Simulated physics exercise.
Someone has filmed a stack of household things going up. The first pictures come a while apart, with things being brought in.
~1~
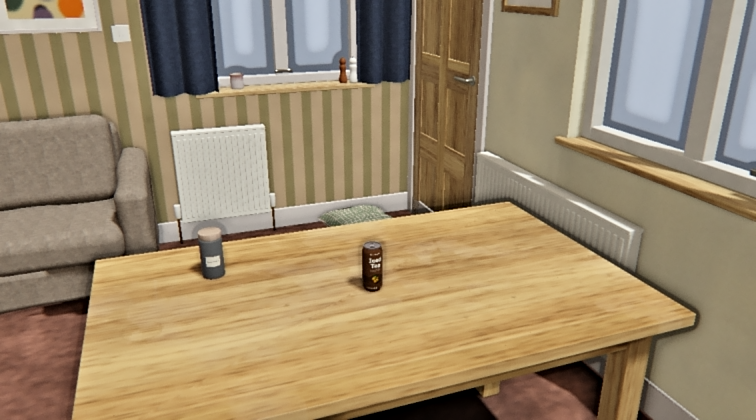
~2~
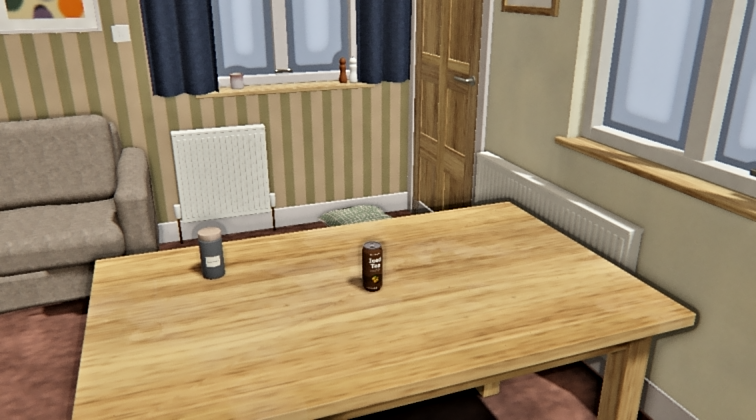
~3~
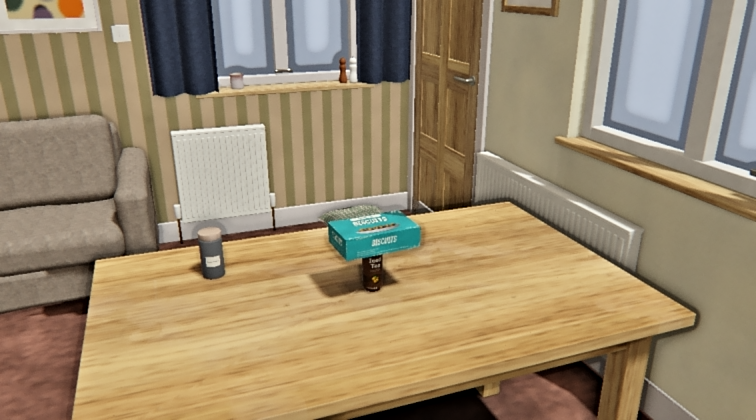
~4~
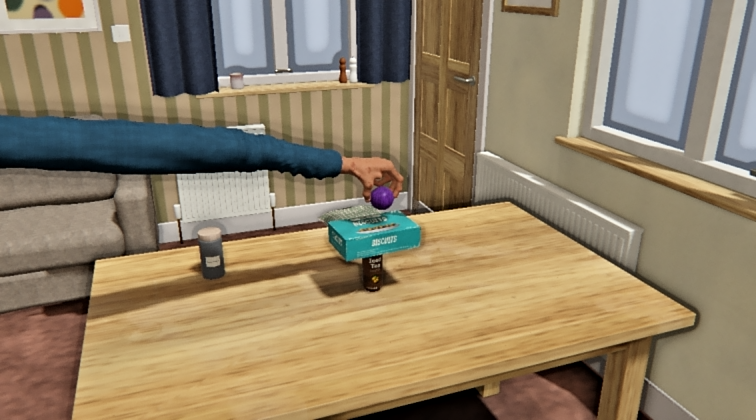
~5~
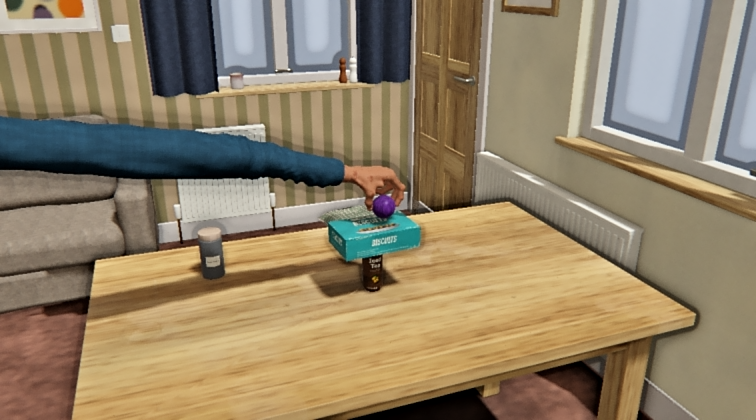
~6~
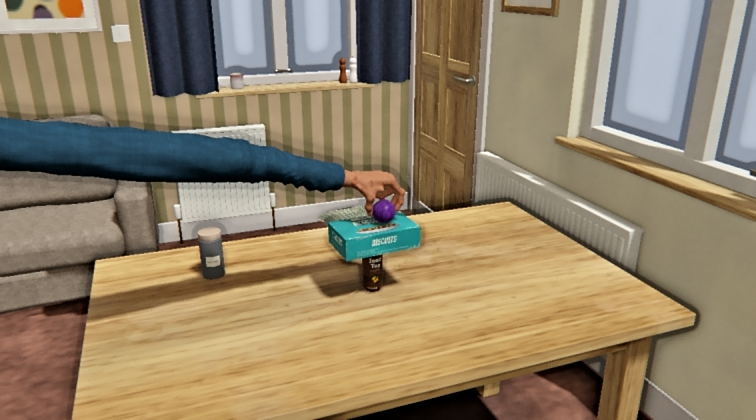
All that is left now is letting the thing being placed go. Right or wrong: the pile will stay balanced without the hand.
Right.
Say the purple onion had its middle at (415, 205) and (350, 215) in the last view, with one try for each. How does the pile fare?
The pile tips over in the first case, then in the second case it remains stable.
Then, 0.30 s past the last view, nothing moves.
Then, 0.70 s past the last view, purple onion resting near (384, 211).
Finally, all 4 still in place. Final places as the last picture's camera would see them, purple onion near (384, 211). The pile keeps its balance.
